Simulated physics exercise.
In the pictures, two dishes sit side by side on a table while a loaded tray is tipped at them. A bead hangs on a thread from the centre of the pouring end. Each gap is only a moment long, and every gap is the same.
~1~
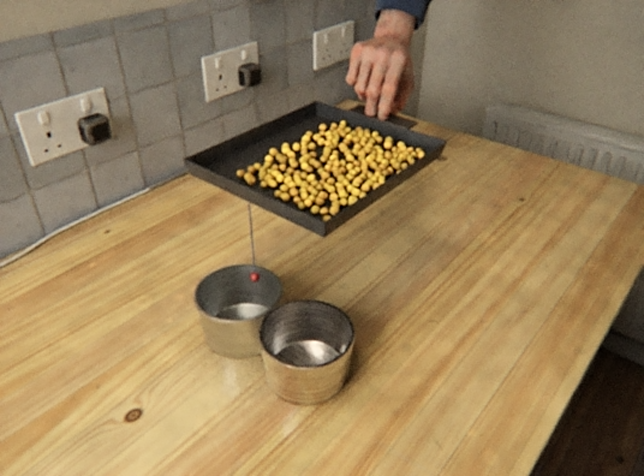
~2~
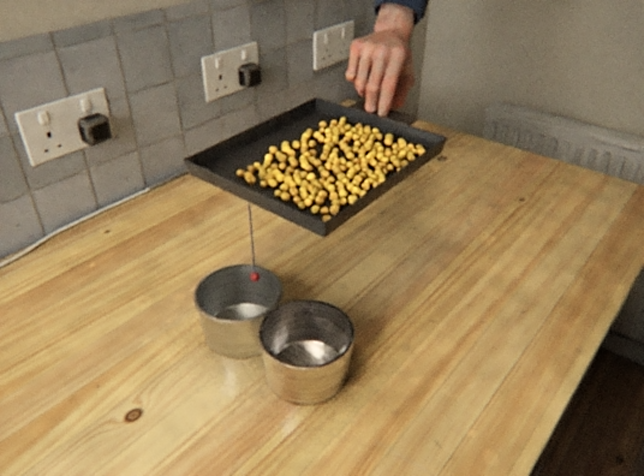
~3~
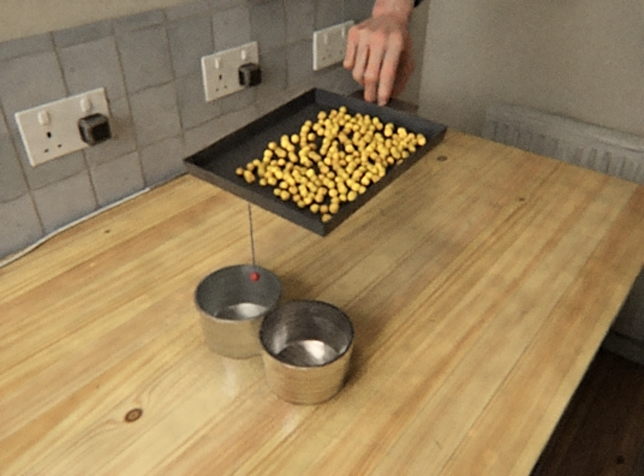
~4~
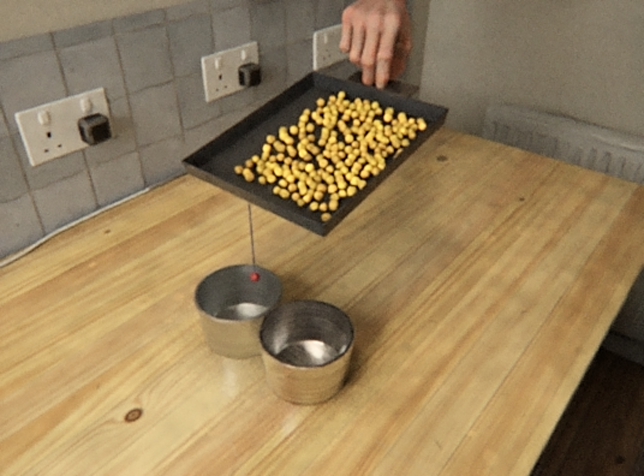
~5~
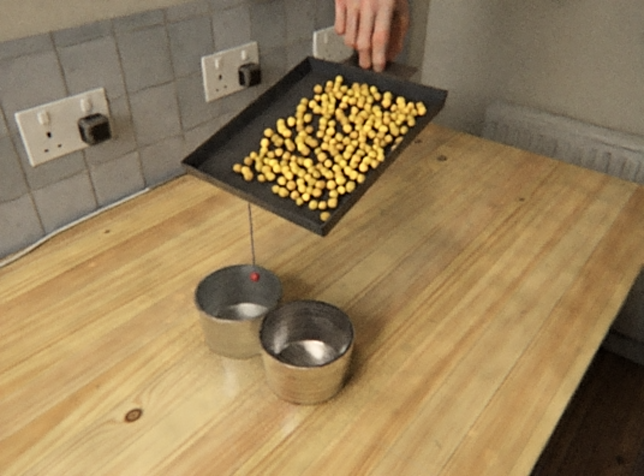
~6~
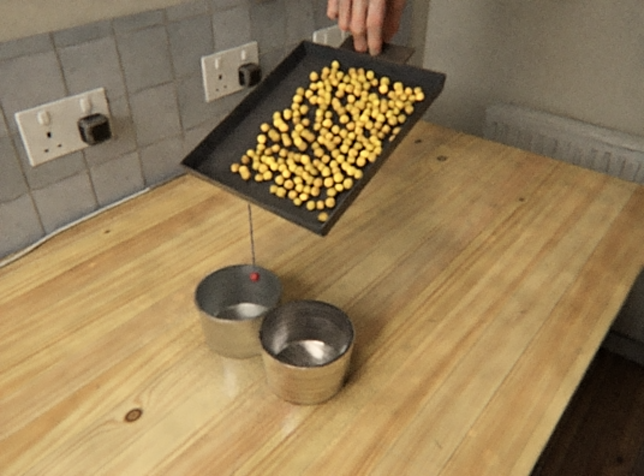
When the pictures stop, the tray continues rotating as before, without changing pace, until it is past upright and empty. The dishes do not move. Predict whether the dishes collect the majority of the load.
They collect only a minority.
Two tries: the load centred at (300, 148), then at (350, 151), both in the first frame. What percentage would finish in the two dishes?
Roughly 30 and 40 percent, in that order.
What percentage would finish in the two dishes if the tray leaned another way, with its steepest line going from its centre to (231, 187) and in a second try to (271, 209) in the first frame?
Around 20 per cent first, around 70 per cent next.
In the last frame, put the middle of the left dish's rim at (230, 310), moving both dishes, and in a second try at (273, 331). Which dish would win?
The first time it is the dish to the left, and the second time it is the dish to the left.
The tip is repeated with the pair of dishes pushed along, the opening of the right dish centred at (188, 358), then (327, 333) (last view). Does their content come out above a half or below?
At place one not up to half; at place two not up to half.
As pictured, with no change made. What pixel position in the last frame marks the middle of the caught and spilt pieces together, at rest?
Near pixel (218, 368).
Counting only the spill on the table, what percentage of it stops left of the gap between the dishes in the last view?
That would be roughly 90 per cent.
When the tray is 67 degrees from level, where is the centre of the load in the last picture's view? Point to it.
Roughly at (265, 175).
Soon, tray tipped steeply; nearly all on the tray; a stray few in the air.
A while on, tray tipped past a quarter turn; most on the tray; a stray few in the right dish; a stray few in the left dish; a small part outside both; a stray few in the air.
Towards the end, tray tipped past a quarter turn; a small part in the right dish; about a quarter in the left dish; about two thirds outside both.
Finally, tray tipped past a quarter turn; a small part in the right dish; about a quarter in the left dish; about two thirds outside both.
